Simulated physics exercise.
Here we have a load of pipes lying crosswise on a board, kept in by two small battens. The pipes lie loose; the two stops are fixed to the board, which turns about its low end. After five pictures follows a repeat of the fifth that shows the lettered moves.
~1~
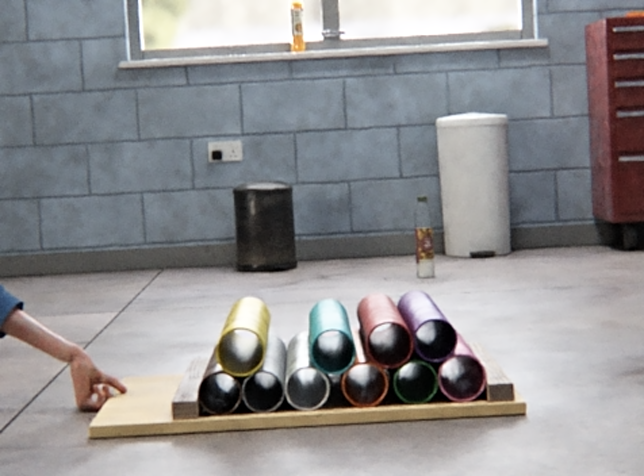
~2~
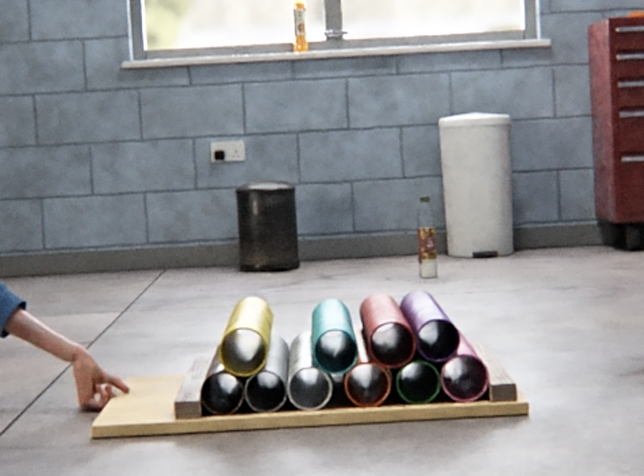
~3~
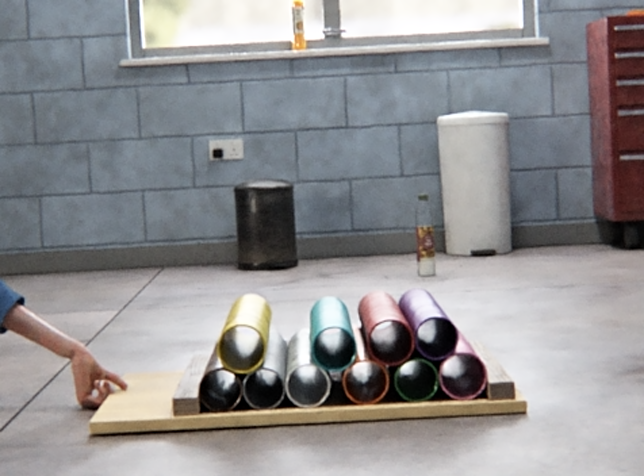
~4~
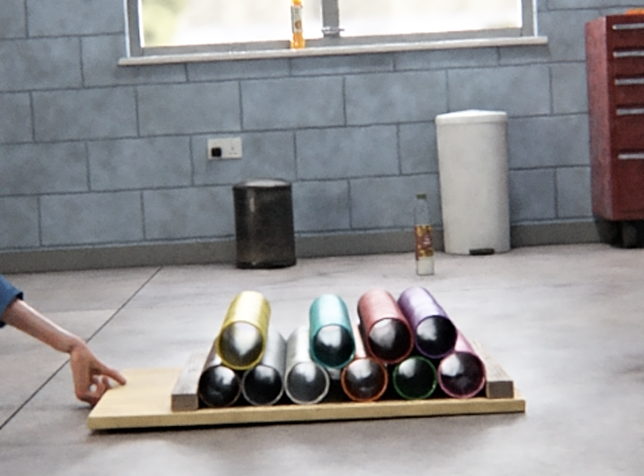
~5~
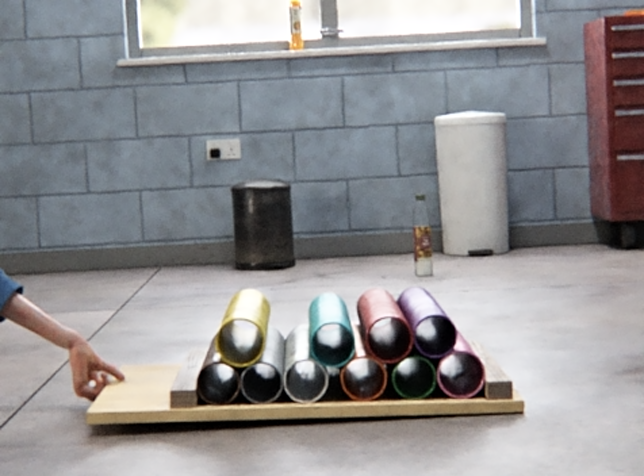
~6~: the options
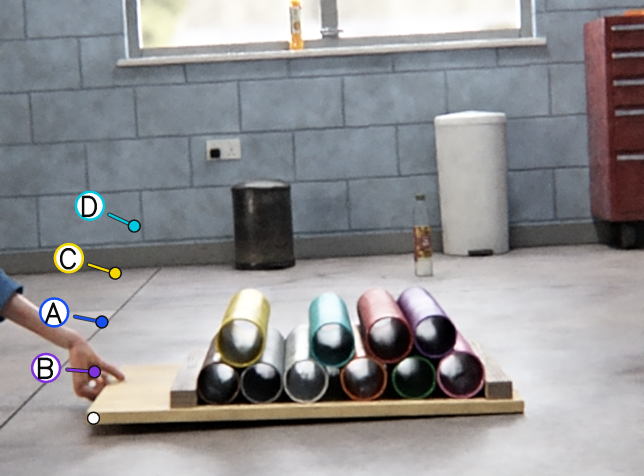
The footage shows a hand at the left gripping the end of a wooden board stacked with loose colourful pipes between two battens, then raising that end very slightly, while the pipes stay in their stacked arrangement.
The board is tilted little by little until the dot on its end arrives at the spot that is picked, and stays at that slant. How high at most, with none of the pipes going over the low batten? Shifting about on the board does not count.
The highest mark that will do is C.
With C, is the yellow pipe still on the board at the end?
Yes.
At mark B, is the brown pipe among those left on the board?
Yes, with B.
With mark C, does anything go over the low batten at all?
At C: No.
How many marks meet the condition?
The number is three.
On the marked copy, A at (102, 322); B at (95, 372); C at (115, 273); D at (134, 226); the white dot at (93, 418).
Following C. Soon after the start, board at 15°.
Later, board at 21°.
In the end, board at 21°, none over the low batten.
As for the rest, A none over the low batten; B none over the low batten; D four over the low batten (yellow, red, turquoise, purple).
